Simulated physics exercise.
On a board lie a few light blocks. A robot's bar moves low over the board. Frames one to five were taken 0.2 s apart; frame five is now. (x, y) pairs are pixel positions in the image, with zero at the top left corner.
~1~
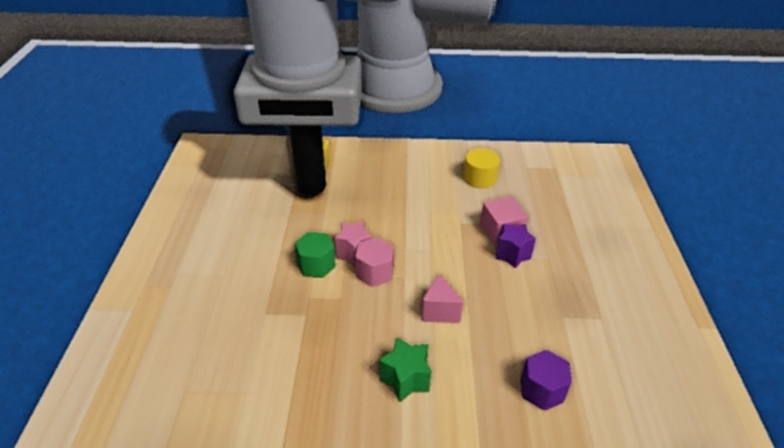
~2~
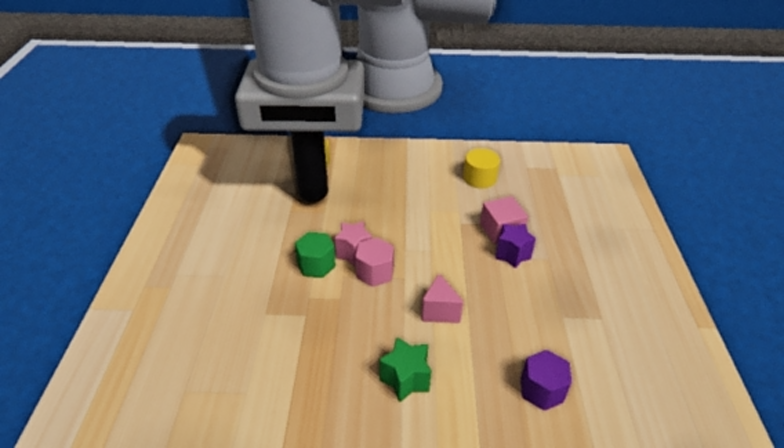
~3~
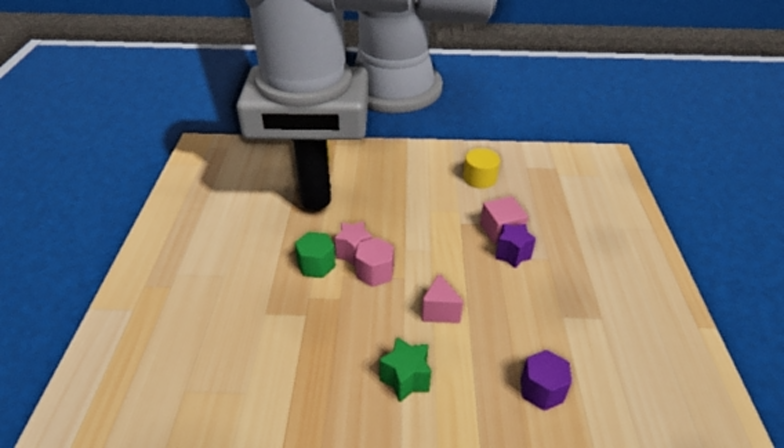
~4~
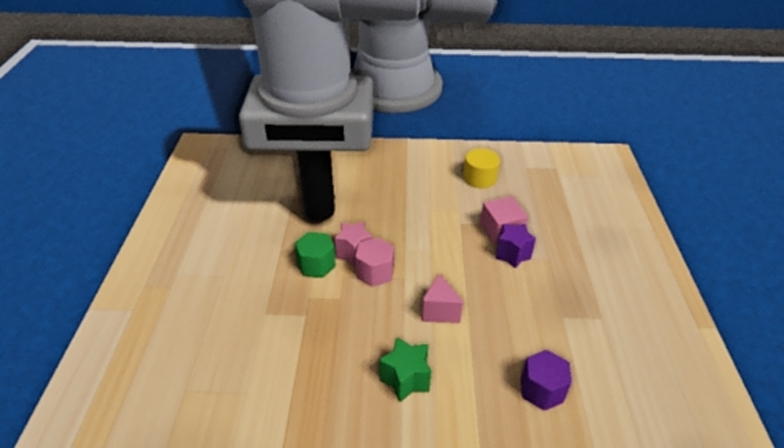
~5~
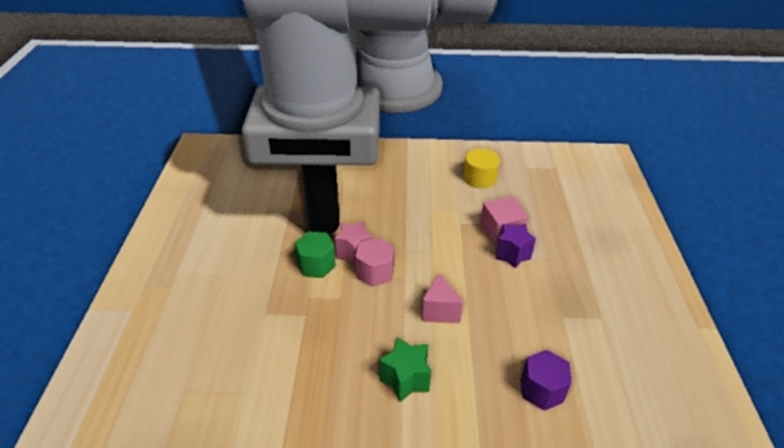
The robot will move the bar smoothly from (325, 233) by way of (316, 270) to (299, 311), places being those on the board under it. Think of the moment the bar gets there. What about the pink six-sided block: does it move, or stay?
Undisturbed, or as good as.
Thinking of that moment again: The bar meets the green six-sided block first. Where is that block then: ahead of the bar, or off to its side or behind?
Kept ahead.
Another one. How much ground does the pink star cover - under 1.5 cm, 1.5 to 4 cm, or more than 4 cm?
The pink star ends up very close, under 1.5 cm away.
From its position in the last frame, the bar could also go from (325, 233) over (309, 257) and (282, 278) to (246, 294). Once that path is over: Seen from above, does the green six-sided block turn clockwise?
No, I don't think so.
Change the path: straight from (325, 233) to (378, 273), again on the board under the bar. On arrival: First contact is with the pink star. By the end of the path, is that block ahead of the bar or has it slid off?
At the end of the path, the bar is still pushing the pink star ahead of it.
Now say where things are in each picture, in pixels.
In the first frame, lower end of the bar at (312, 187), tops of blocks, green six-sided block at (314, 243), pink star at (353, 232), pink six-sided block at (375, 251).
In the second frame, bar at (314, 193), blocks as before.
In the third frame, bar at (316, 201), blocks as before.
In the fourth frame, bar at (320, 212), blocks as before.
In the fifth frame, bar at (324, 225), green six-sided block at (314, 243), pink star at (353, 232), pink six-sided block at (375, 251).
What follows on the original path. One third of the way, bar at (319, 250); green six-sided block at (309, 261).
Two thirds of the way, bar at (310, 275); green six-sided block at (300, 289).
At the end, bar at (298, 303); green six-sided block at (290, 320); pink star not moved; pink six-sided block not moved.
